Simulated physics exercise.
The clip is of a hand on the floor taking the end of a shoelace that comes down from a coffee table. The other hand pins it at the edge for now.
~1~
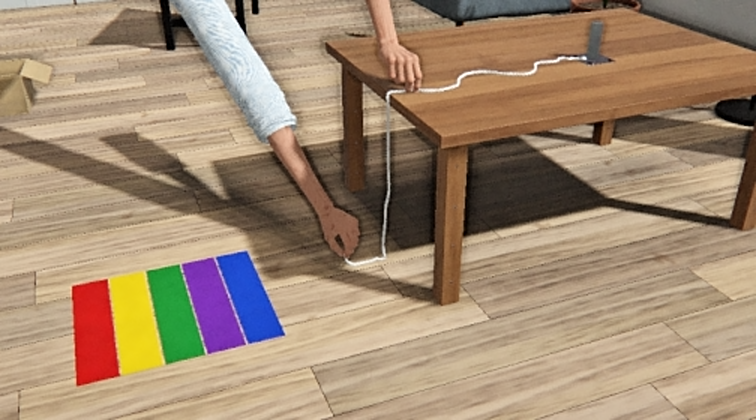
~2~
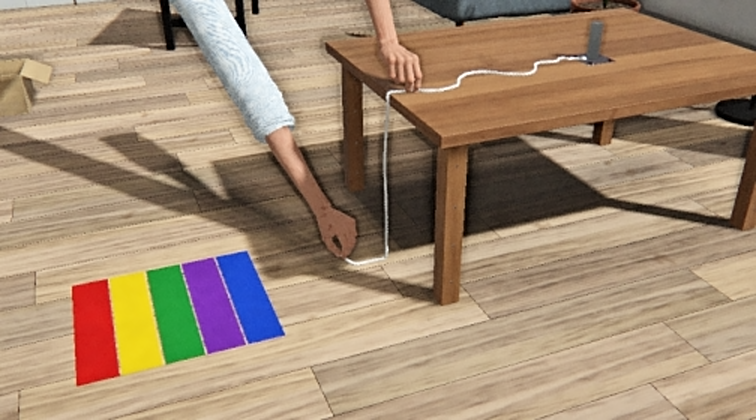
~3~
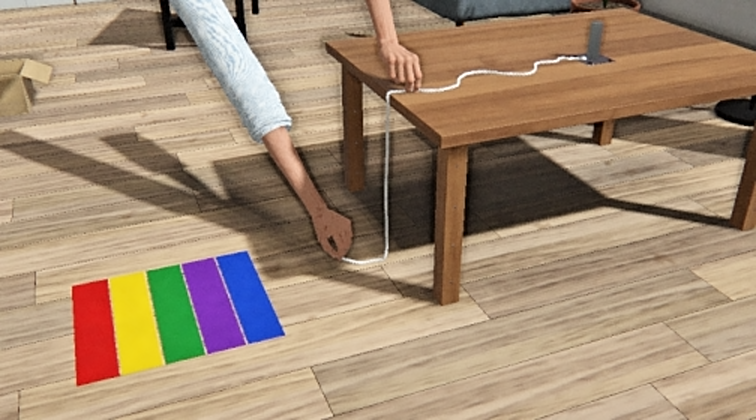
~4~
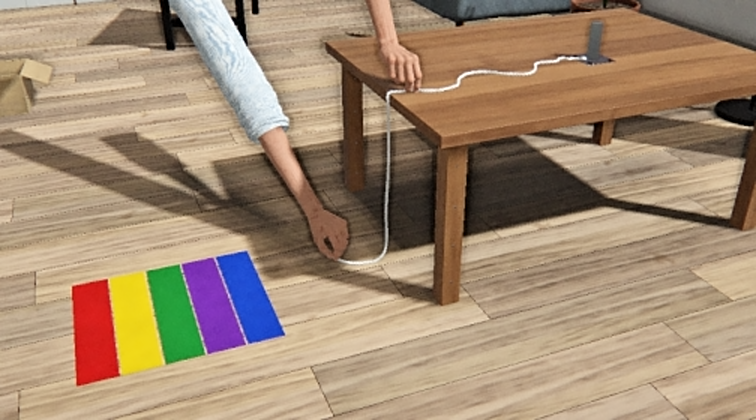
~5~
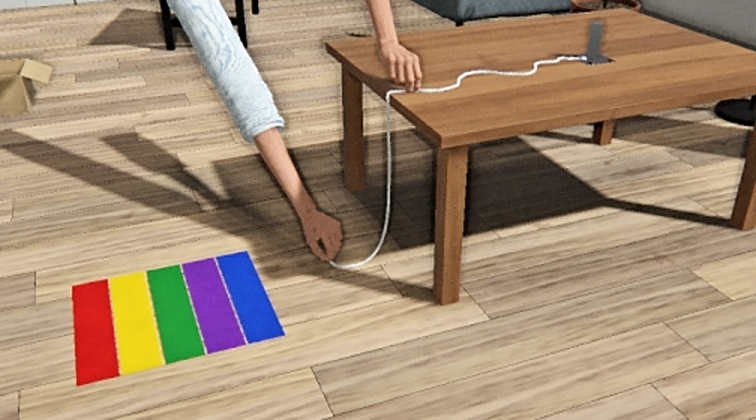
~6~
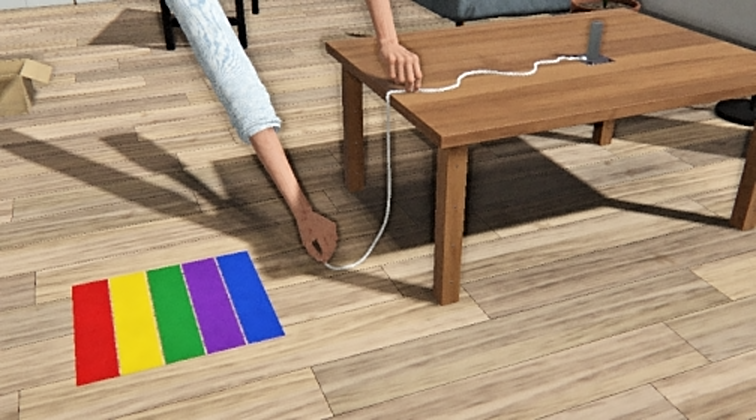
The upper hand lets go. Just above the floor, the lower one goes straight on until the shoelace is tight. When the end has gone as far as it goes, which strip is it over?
It is over the green strip.
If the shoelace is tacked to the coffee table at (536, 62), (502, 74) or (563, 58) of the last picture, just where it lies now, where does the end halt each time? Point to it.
Approximately at (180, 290), at (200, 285) and at (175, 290), in that order.
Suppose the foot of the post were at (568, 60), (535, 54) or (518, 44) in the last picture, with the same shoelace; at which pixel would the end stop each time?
It works out at around (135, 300), (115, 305) and (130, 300) for the three tries.
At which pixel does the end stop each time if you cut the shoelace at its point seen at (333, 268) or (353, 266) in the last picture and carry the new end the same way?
Roughly (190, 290), (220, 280).
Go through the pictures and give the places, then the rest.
In the first frame, end (344, 255); blue (260, 322); purple (221, 331); green (181, 340); yellow (140, 350); red (97, 360).
In the second frame, end (342, 255); shoelace through (558, 61) (516, 74) (459, 84) (390, 95) (385, 171) (386, 243).
In the third frame, end (337, 256).
In the fourth frame, end (333, 257); shoelace through (558, 61) (516, 74) (459, 84) (390, 95) (388, 171) (386, 243).
In the fifth frame, end (327, 258).
In the sixth frame, end (322, 260); shoelace through (558, 61) (516, 74) (459, 84) (390, 95) (389, 171) (375, 243).
Early on, end near (240, 277); over blue.
Midway, end near (195, 287); over purple.
At the end of the slack, end near (168, 292); over green. The green one.
